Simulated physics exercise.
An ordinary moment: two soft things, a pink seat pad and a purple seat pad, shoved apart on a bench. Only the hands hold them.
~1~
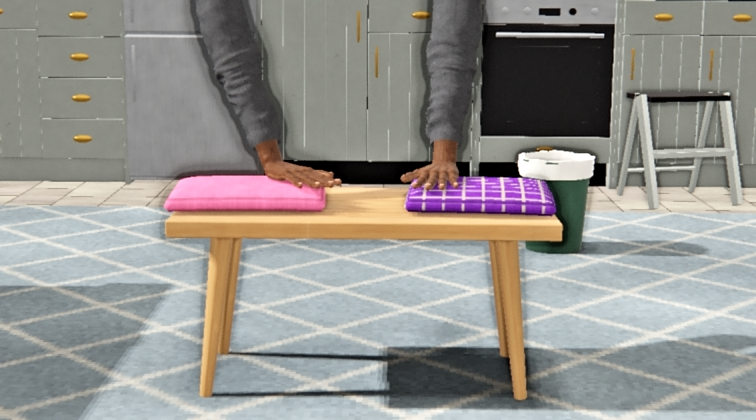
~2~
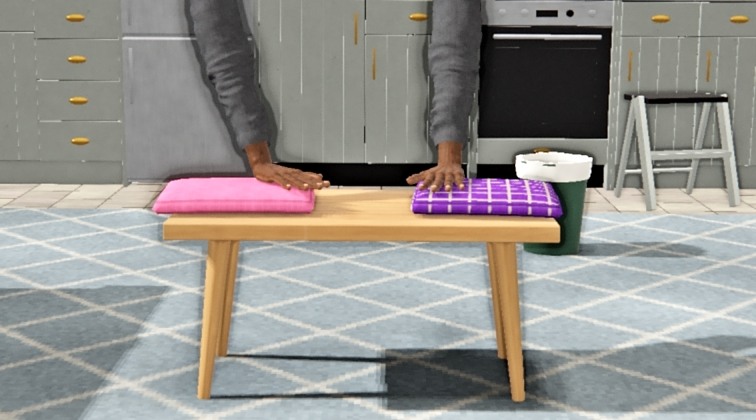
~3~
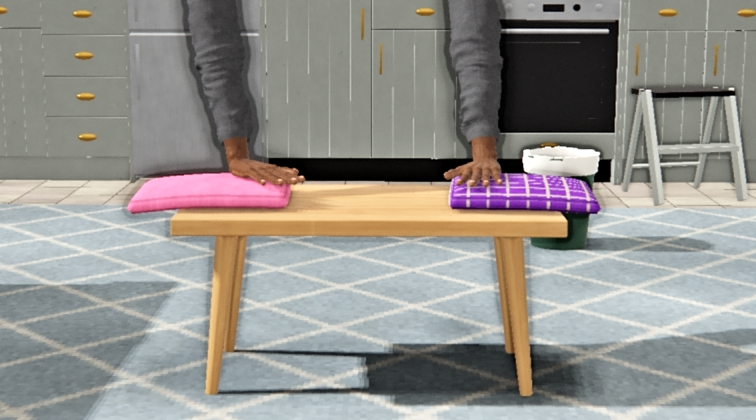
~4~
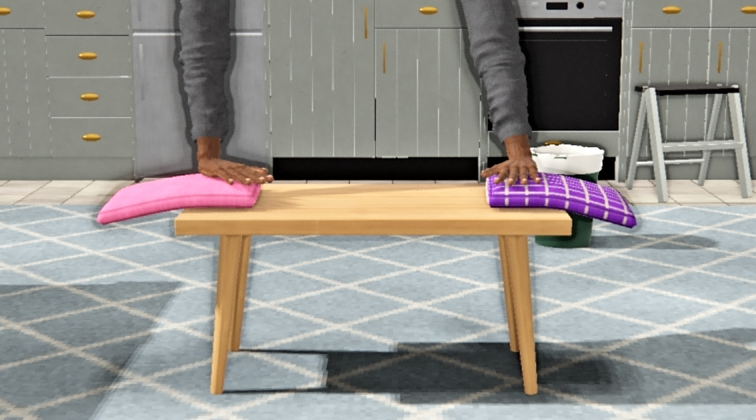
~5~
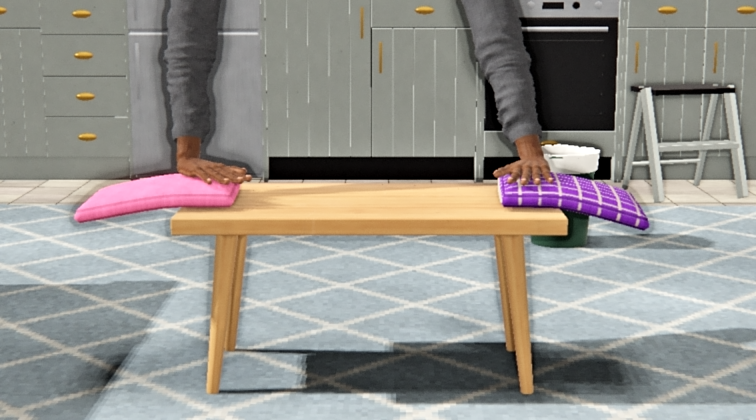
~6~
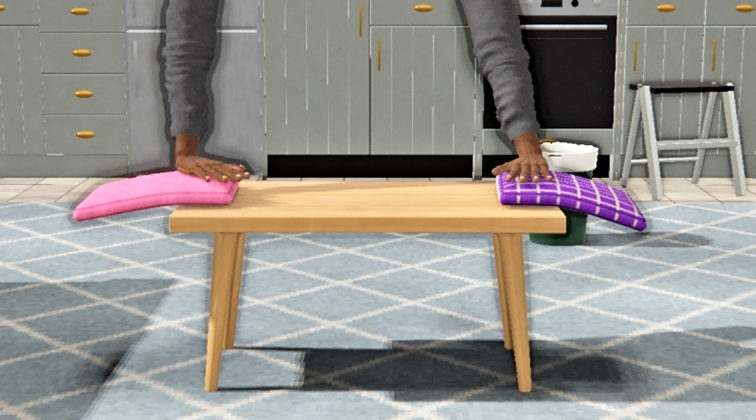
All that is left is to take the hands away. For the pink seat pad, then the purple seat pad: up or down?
As it turns out, the pink seat pad slumps off the end. The purple seat pad tips over and falls.
Then, 0.40 s later than the last view, pink seat pad on the floor near (161, 289); purple seat pad falling near (582, 278).
Then, 0.68 s later than the last view, pink seat pad on the floor near (58, 335); purple seat pad on the floor near (623, 361).
Finally, pink seat pad on the floor near (52, 354); purple seat pad on the floor near (625, 365). The pink seat pad tips over and falls and the purple seat pad goes down.
